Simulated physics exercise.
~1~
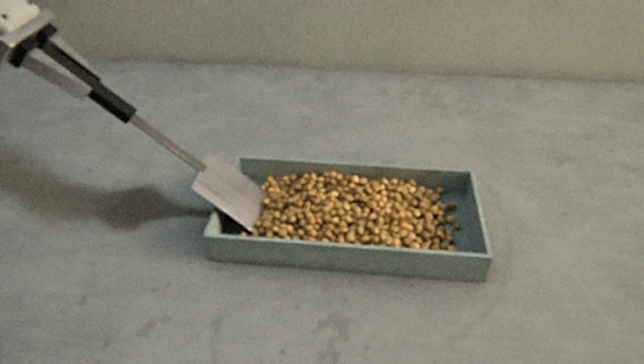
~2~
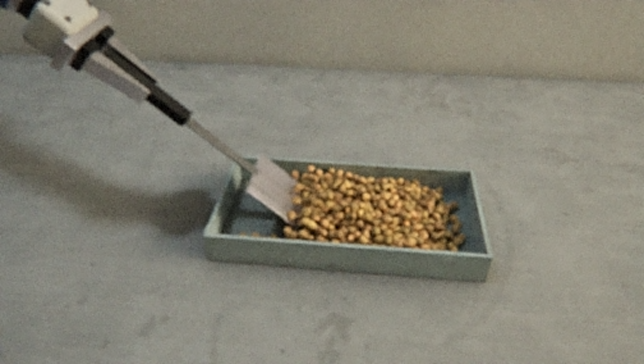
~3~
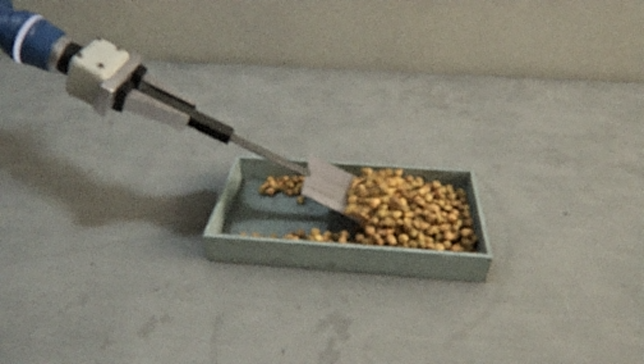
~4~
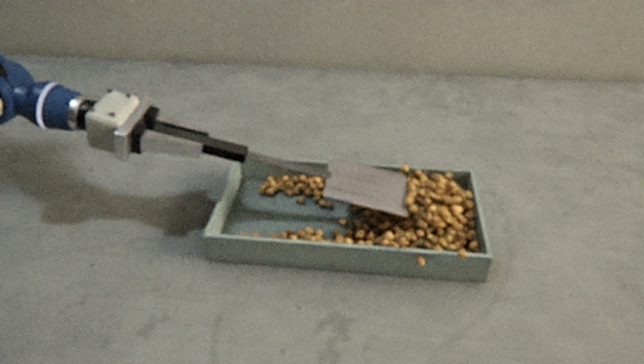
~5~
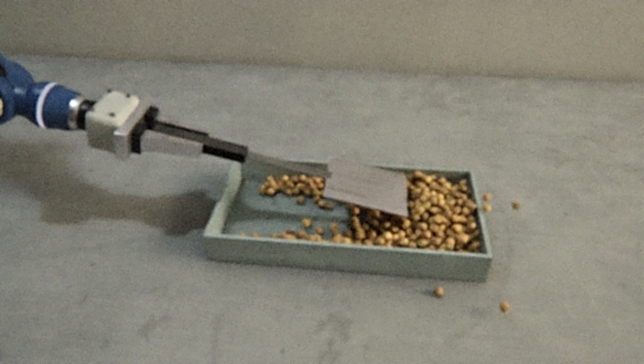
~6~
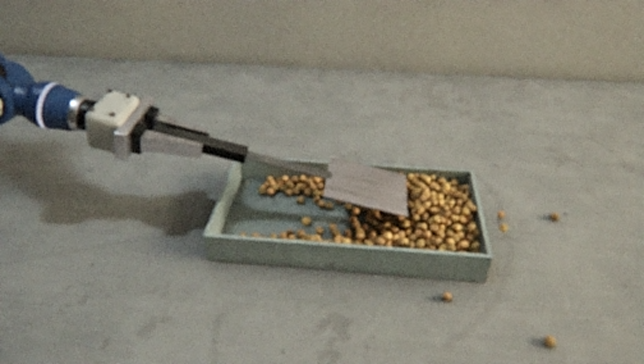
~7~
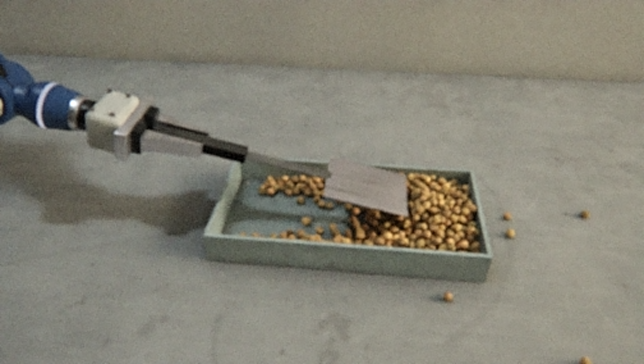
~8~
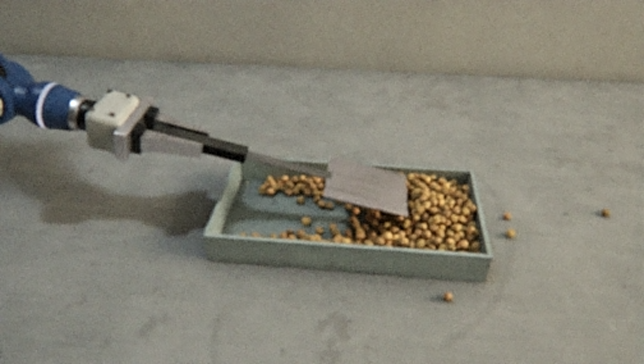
Robot arm pushing a spatula rightward through chickpeas in a shallow tray, tilting it flatter and stopping as a few roll out.
